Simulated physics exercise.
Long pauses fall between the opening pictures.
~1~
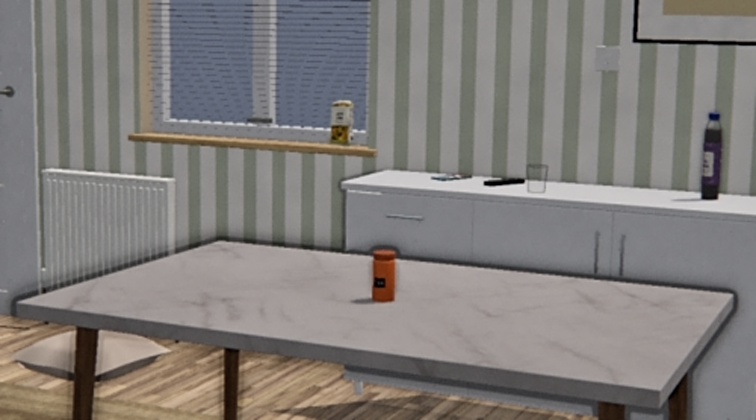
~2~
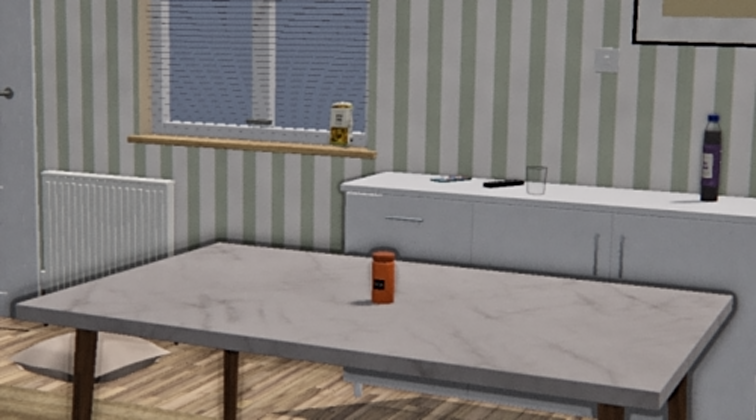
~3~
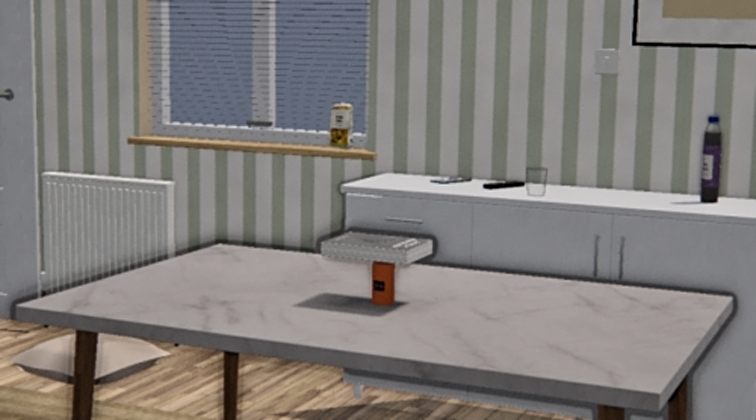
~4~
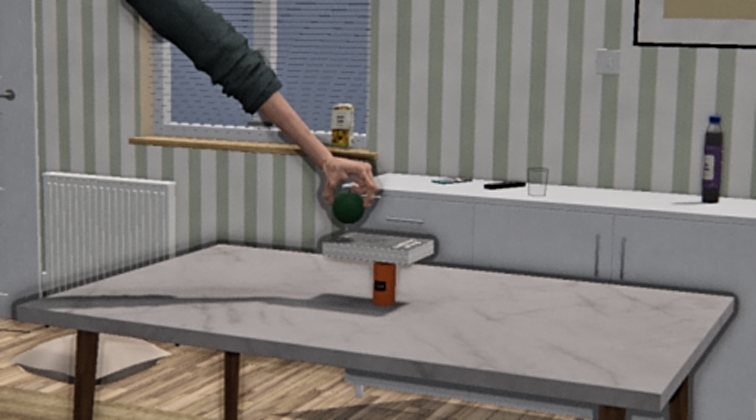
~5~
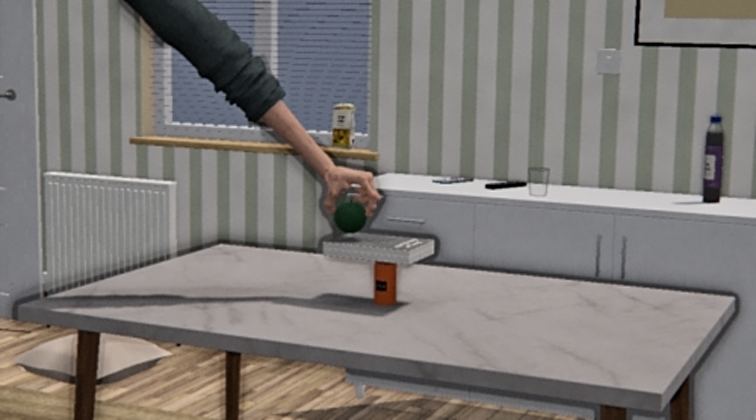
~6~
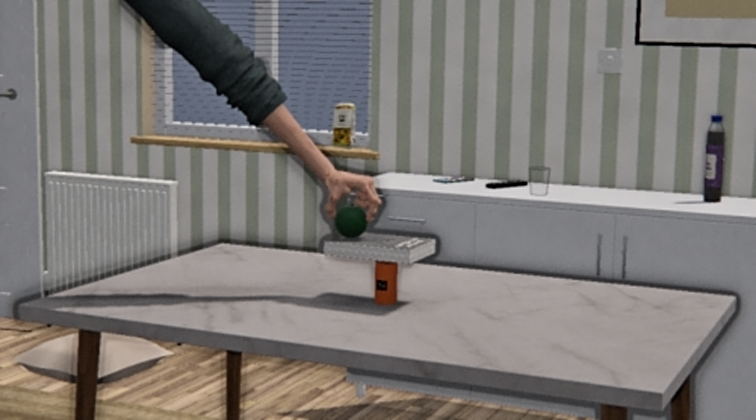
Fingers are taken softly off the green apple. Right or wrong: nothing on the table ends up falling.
Wrong, some of it falls.
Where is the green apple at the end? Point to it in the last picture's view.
It finishes at about (322, 280).
Then, 0.40 s on from there, green apple now fallen; grey book turned 70° from how it was put.
Then, 1.10 s on from there, grey book now fallen.
In the end, fallen, grey book and green apple; orange shaker unmoved. At the end, from the last picture's camera, green apple near (322, 280). The stack gives way.
